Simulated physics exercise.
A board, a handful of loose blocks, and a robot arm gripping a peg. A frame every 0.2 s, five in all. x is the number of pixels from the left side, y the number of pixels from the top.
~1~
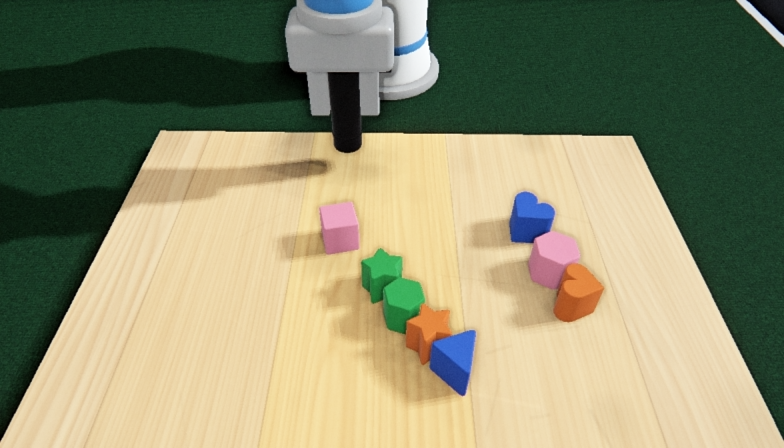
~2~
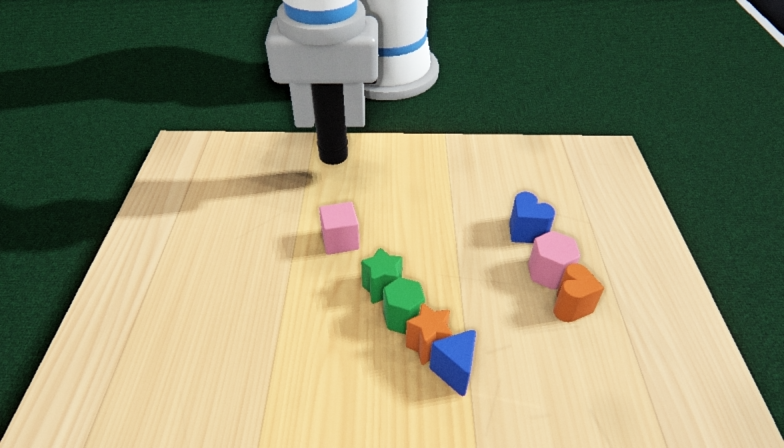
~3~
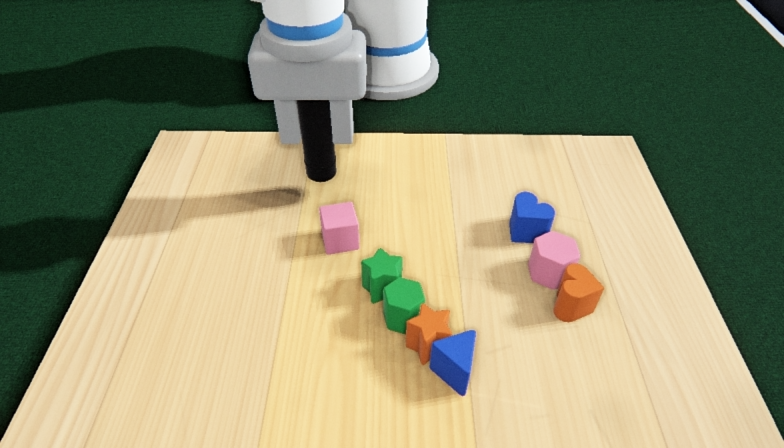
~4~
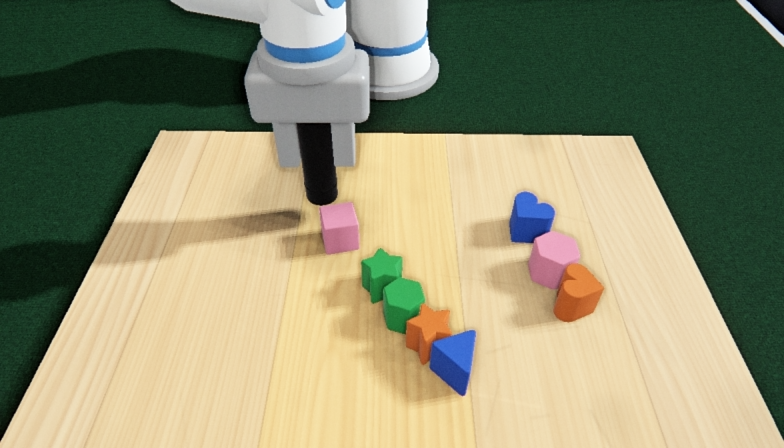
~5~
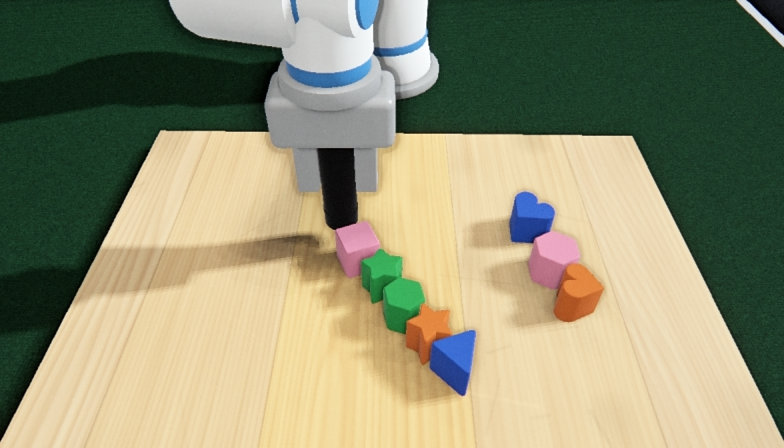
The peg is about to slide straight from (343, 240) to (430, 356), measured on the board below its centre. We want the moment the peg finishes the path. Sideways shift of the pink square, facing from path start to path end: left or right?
It shifts to the left.
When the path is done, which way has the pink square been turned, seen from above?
Seen from overhead, it turns anticlockwise.
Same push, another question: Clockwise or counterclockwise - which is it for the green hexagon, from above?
Looking from above, the answer is clockwise.
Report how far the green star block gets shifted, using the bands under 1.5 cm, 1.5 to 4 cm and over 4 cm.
Long, over 4 cm.
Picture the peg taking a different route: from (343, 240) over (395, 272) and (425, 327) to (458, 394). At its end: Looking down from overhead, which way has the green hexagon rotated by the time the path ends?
Rotates counter-clockwise.
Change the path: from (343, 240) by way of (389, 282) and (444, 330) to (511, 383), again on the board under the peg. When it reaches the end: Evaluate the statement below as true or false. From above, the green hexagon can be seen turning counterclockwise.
The claim holds.
What follows on the original path. One third of the way, peg at (368, 257); pink square at (394, 270), turned 30° anticlockwise; green star block at (426, 287); green hexagon at (437, 318), turned 55° clockwise; orange star block at (451, 355).
Two thirds of the way, peg at (397, 295); pink square at (437, 301), turned 65° anticlockwise; green star block at (476, 295), turned 45° anticlockwise; green hexagon at (471, 331), turned 115° clockwise; orange star block at (451, 363).
At the end, peg at (432, 338); pink square at (467, 315), turned 95° anticlockwise; green star block at (496, 295), turned 75° anticlockwise; green hexagon at (498, 345), turned 160° clockwise; orange star block at (453, 367).
